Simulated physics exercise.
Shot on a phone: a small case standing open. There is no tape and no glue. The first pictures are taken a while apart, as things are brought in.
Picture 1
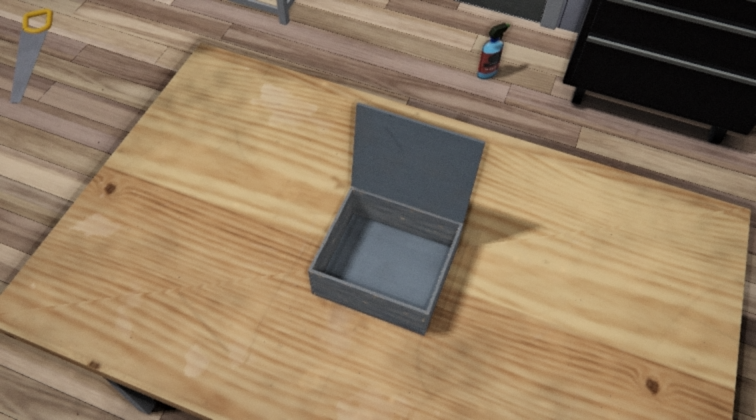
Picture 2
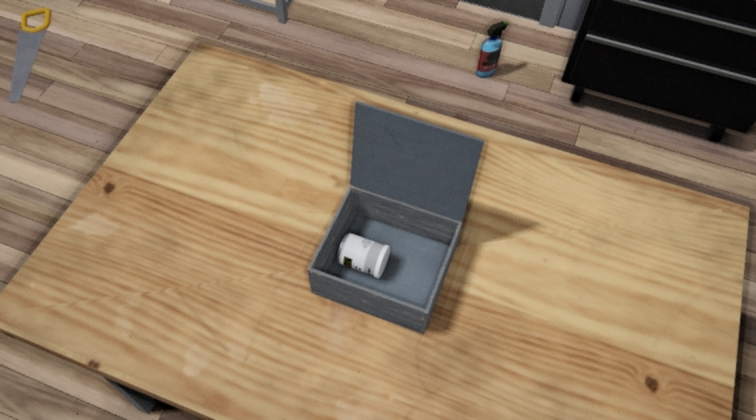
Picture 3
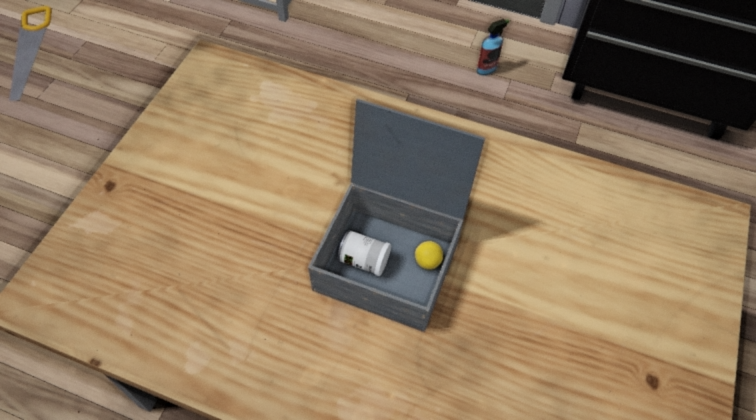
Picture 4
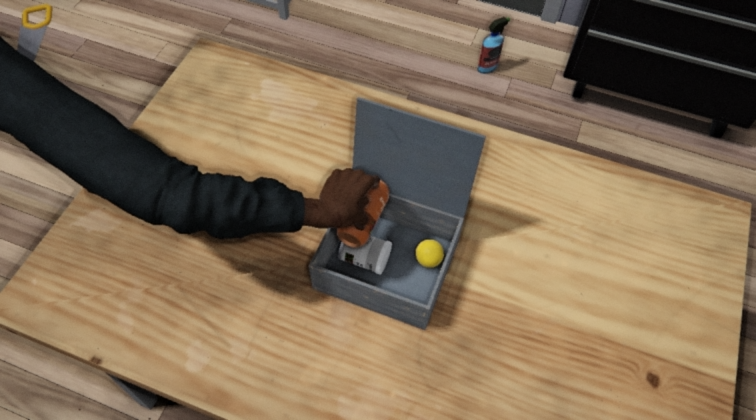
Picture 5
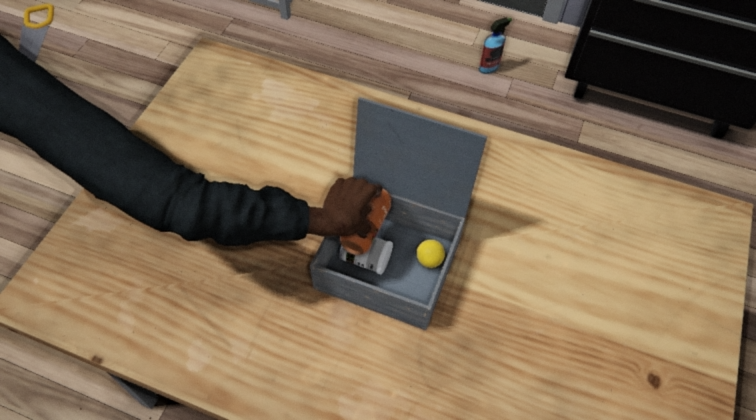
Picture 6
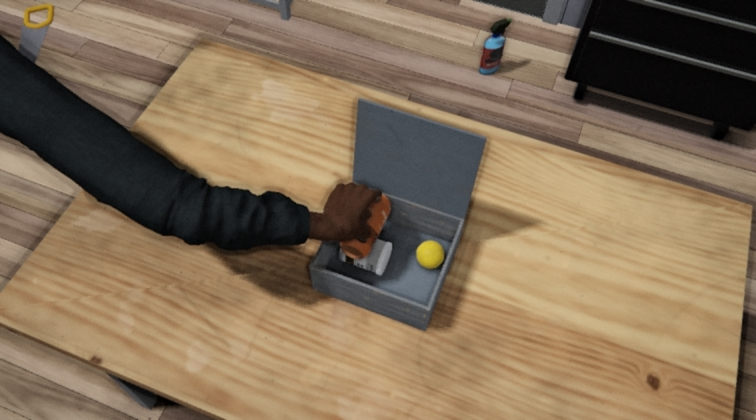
A hand lowers an orange can slightly into a box where a jar and lemon appeared.
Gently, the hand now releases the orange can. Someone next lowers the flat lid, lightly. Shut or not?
Doesn't close up.
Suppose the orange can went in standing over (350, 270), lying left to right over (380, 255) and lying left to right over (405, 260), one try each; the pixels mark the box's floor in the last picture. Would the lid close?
Case one lid open, case two lid shut, case three lid shut.
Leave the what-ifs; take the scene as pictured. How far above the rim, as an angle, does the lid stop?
Roughly 14 degrees above the rim.
Then, 0.90 s after the last picture, lid starting down; orange can rolled about its own width near (371, 216); white tin rolled about its own width.
Then, 1.60 s after the last picture, lid 61° above the rim; orange can rolled about its own width near (373, 219); white tin rolled about its own width.
Then, 2.10 s after the last picture, lid 16° above the rim; orange can rolled about its own width near (362, 241); white tin rolled about its own width.
At rest, lid 13° above the rim; moved from the start, white tin; the other 2 in place. Seen from the same camera at the end, orange can near (364, 238).
